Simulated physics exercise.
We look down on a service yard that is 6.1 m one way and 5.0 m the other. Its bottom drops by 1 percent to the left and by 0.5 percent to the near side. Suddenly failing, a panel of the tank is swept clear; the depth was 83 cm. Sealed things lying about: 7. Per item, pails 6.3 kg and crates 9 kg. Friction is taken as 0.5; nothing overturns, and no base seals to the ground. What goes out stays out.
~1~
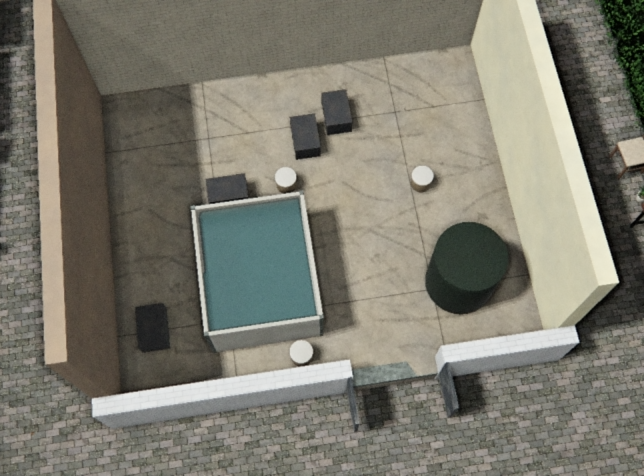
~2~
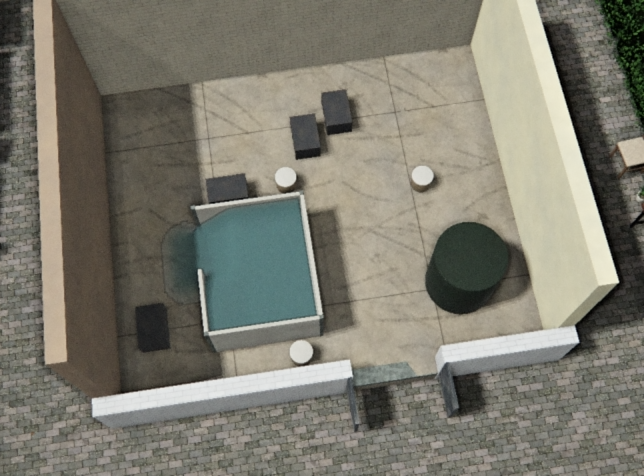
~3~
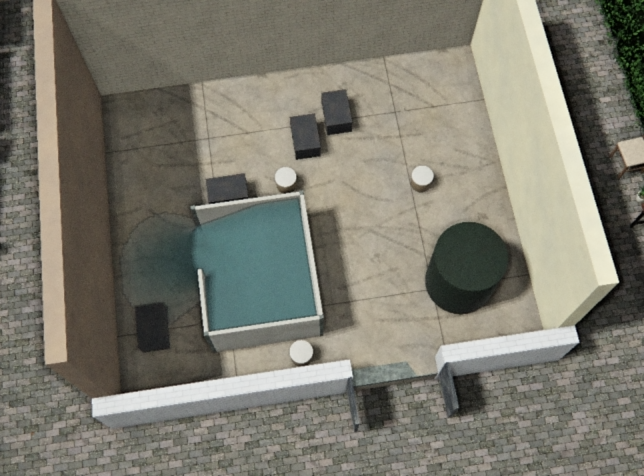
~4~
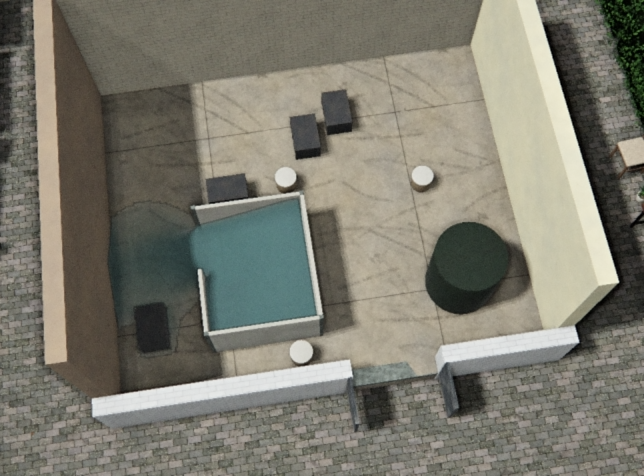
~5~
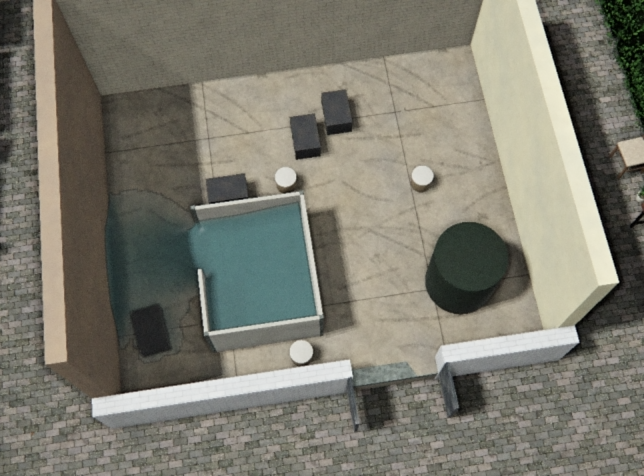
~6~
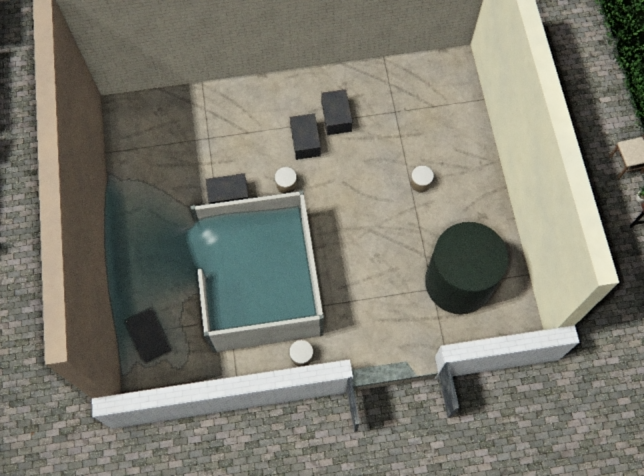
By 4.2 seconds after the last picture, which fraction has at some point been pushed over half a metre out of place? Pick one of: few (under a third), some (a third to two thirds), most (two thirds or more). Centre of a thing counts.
Some.
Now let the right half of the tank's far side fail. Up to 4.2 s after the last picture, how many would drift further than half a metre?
You'd get 5 in that case.
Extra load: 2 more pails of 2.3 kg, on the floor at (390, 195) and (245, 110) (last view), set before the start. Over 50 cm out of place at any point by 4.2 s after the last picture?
One by one I'd say not that far and farther than that.
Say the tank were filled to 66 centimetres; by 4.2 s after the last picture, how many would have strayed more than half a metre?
The answer would then be 4.
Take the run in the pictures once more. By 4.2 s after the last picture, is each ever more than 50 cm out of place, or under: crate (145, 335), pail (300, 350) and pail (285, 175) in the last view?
Listed in sequence: Higher; higher; lower for the last.
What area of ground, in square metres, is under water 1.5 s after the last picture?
Flooded: Near 11.5 m2.
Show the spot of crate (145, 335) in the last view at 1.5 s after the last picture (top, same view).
Near (216, 361).
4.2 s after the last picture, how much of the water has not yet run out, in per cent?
Some 98 per cent remains.
Then, 0.4 s after the last picture 0 of 7 are over 50 cm from their spots; 0 afloat.
Then, 1.5 s after the last picture 1 of 7 are over 50 cm from their spots; 1 afloat.
Then, 2.8 s after the last picture 3 of 7 are over 50 cm from their spots; 1 afloat.
Then, 4.2 s after the last picture 4 of 7 are over 50 cm from their spots, and 4 have been at some point; 4 afloat.
